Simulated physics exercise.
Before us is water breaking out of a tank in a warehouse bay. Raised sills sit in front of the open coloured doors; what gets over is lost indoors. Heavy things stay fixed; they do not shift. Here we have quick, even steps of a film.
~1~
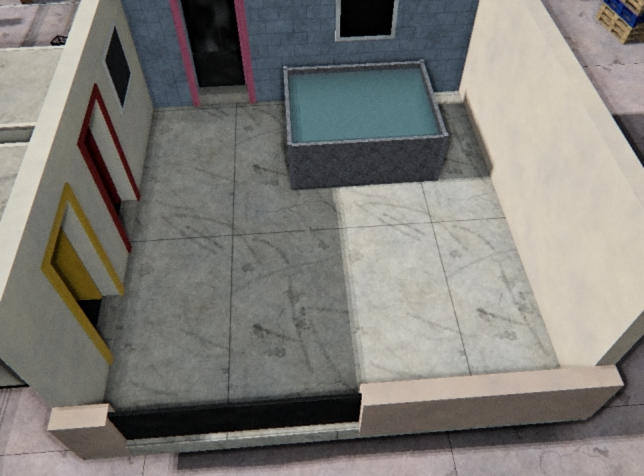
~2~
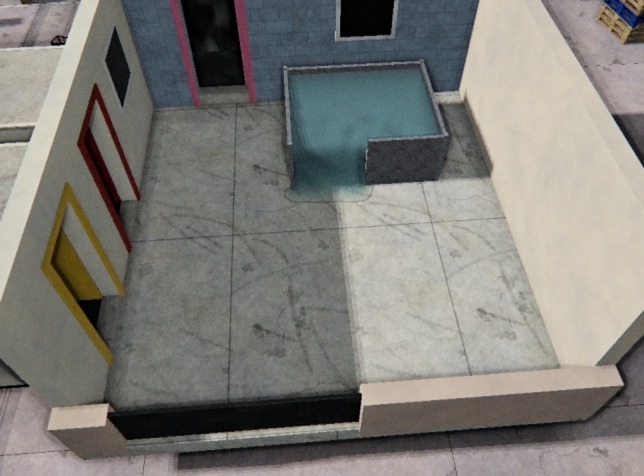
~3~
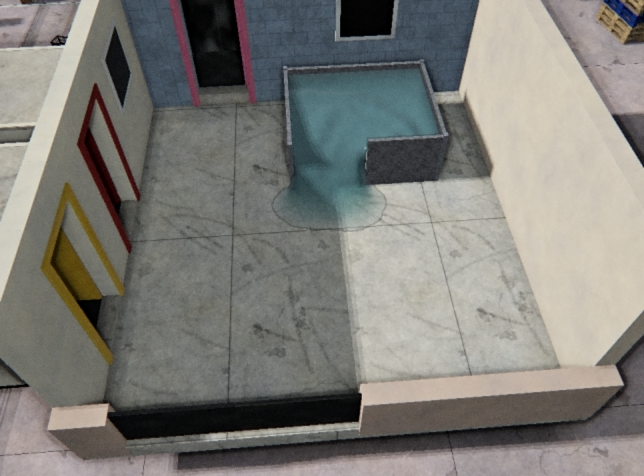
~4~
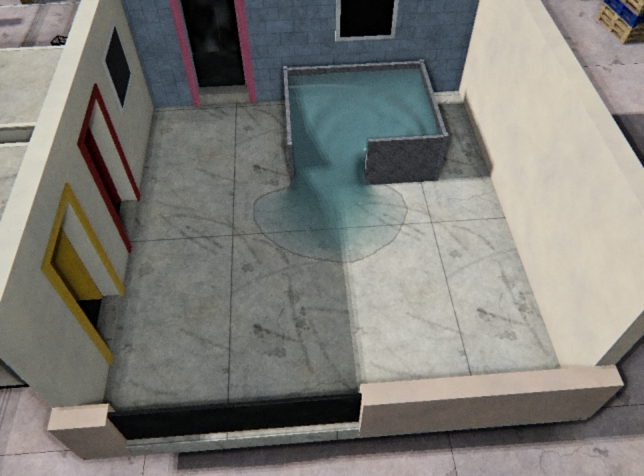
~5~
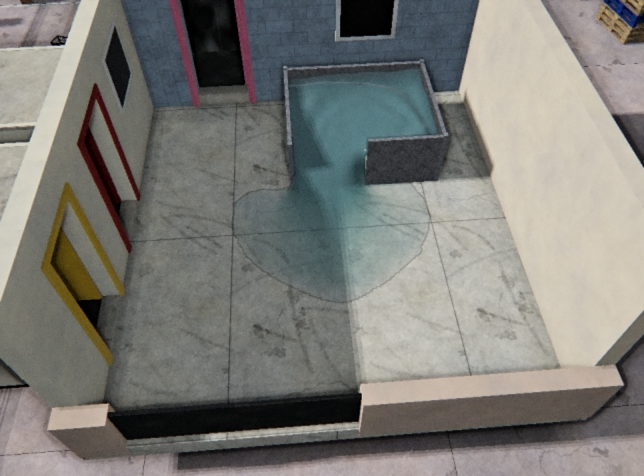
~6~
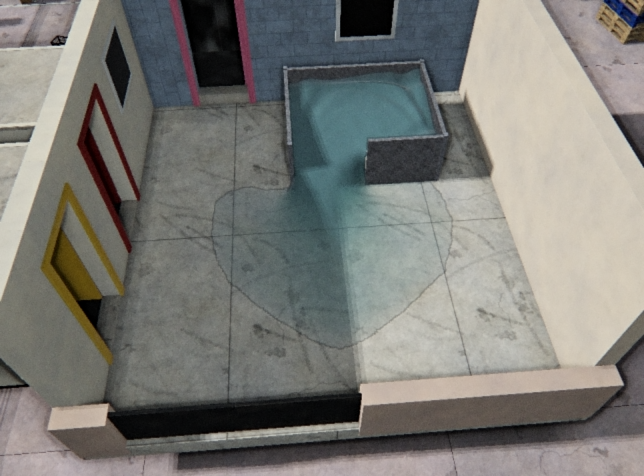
In this clip, a raised tank against the blue back wall of a walled bay is whole and still, then water pours through a gap in its front left side and spreads outward across the grey floor in a widening, rounded sheet.
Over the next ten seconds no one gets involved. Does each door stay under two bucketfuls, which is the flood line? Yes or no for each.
Yellow door - no, it floods; red door - no, it floods; pink door - yes, stays under.
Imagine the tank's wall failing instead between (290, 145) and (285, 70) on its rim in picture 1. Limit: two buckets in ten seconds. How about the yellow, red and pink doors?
The yellow door exceeds it, the red door exceeds it, and the pink door exceeds it.
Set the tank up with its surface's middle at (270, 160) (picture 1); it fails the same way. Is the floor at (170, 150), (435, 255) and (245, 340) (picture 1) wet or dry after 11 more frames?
Result: Spared; spared; inundated.
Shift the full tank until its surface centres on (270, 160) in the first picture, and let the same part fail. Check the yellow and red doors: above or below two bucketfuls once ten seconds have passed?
Briefly, the yellow door gets too much; the red door gets little enough.
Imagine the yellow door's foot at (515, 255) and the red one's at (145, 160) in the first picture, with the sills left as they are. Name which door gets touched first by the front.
I reckon it's the door marked yellow.
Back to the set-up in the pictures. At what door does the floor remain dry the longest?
It is the door marked pink.
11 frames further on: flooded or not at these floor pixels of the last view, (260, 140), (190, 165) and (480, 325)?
First spot spared, second spot spared, third spot submerged.
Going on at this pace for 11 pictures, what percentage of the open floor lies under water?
Near 60 in a hundred.
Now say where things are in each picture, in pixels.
In the first picture, the water tank at (360, 104) is whole and still.
In the second picture, water pours out at (330, 172) and has run to (288, 191).
In the third picture, the front is at (368, 221), out from the gap at (330, 173).
In the fourth picture, water pours out at (330, 174) and has run to (349, 258).
In the fifth picture, water pours out at (330, 174) and has run to (358, 293).
In the sixth picture, water pours out at (330, 174) and has run to (337, 342).
A moment on, water covers 50 % of the floor; the yellow door not reached, the red door not reached, the pink door not reached.
Next, water covers 60 % of the floor; the yellow door over two buckets in, the red door wet at the sill, nothing in, the pink door not reached.
Then, water covers 60 % of the floor; the yellow door far over two buckets in, the red door under two buckets in, the pink door not reached.
Later, water covers 100 % of the floor; the yellow door far over two buckets in, the red door under two buckets in, the pink door wet at the sill, nothing in.
In the end, water covers 100 % of the floor; the yellow door far over two buckets in, the red door over two buckets in, the pink door wet at the sill, nothing in.
